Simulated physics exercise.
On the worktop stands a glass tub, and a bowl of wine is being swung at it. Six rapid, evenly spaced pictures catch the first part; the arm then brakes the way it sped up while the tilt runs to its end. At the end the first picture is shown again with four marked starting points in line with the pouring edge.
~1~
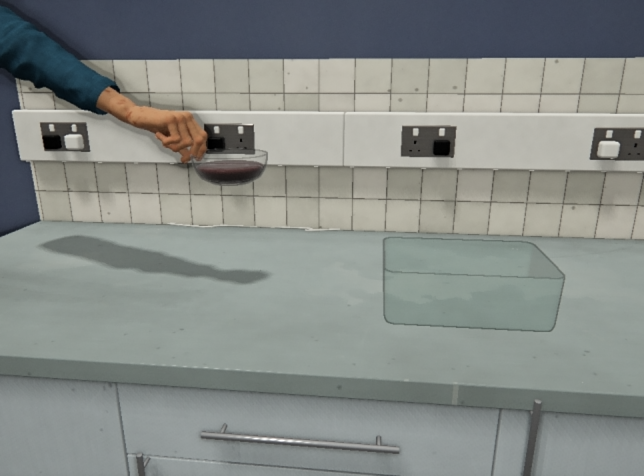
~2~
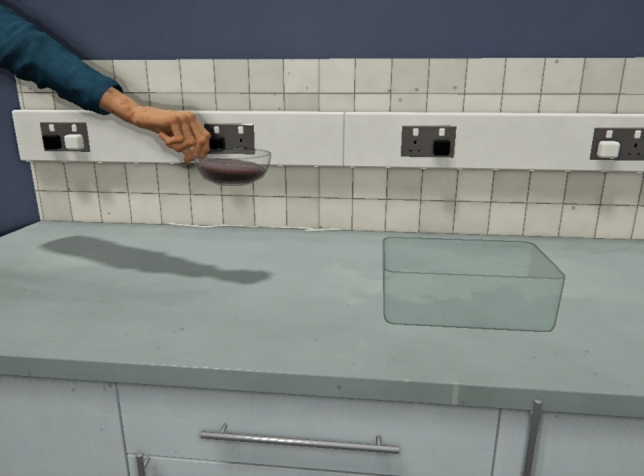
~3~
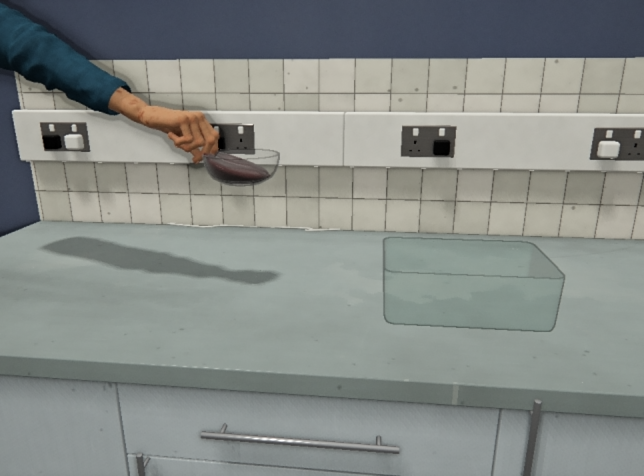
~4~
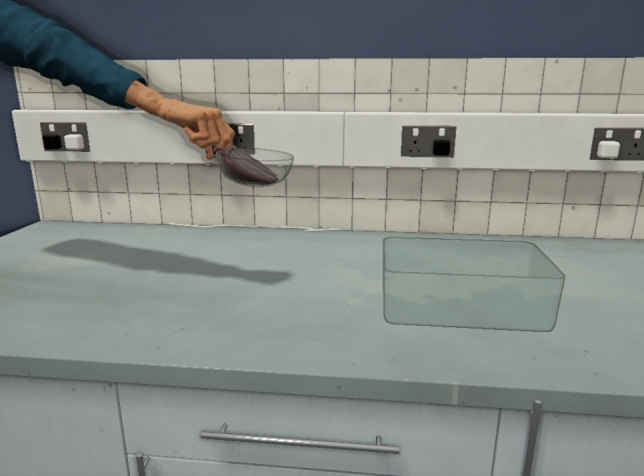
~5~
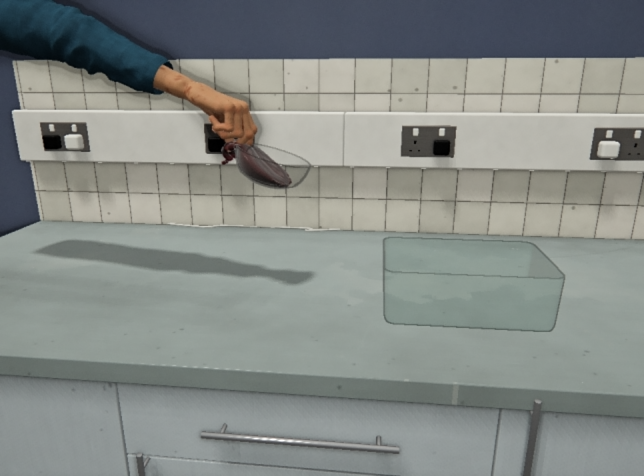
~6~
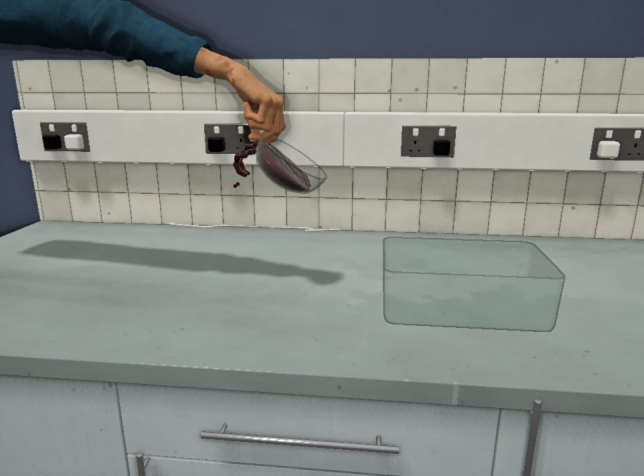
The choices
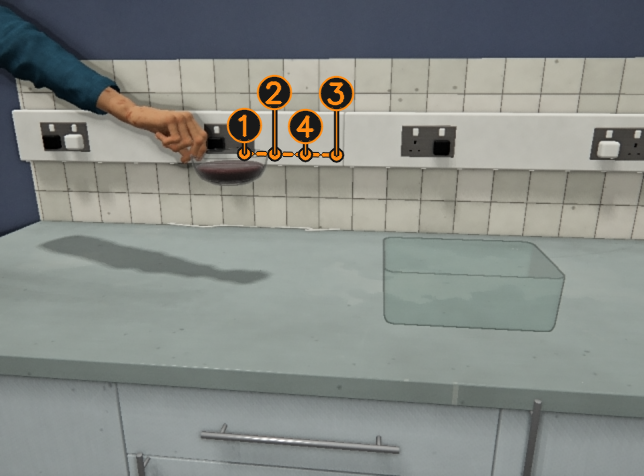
Hand swinging a glass bowl of dark red liquid rightward above a worktop, tilting it as liquid slops over the left rim.
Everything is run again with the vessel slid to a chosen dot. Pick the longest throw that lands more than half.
1.
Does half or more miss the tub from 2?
No, that is safe.
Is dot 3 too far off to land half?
No.
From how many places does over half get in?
All of them.
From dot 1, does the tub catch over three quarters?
No.
On the marked copy, 1 at (244, 153); 2 at (274, 154); 3 at (336, 155); 4 at (305, 154).
For dot 1, about 65 % lands in the tub, 28 % falls short and 7 % goes beside or beyond.
For dot 2, about 75 % lands in the tub, 15 % falls short and 10 % goes beside or beyond.
For dot 3, about 84 % lands in the tub, 13 % falls short and 3 % goes beside or beyond.
For dot 4, about 82 % lands in the tub, 14 % falls short and 4 % goes beside or beyond.
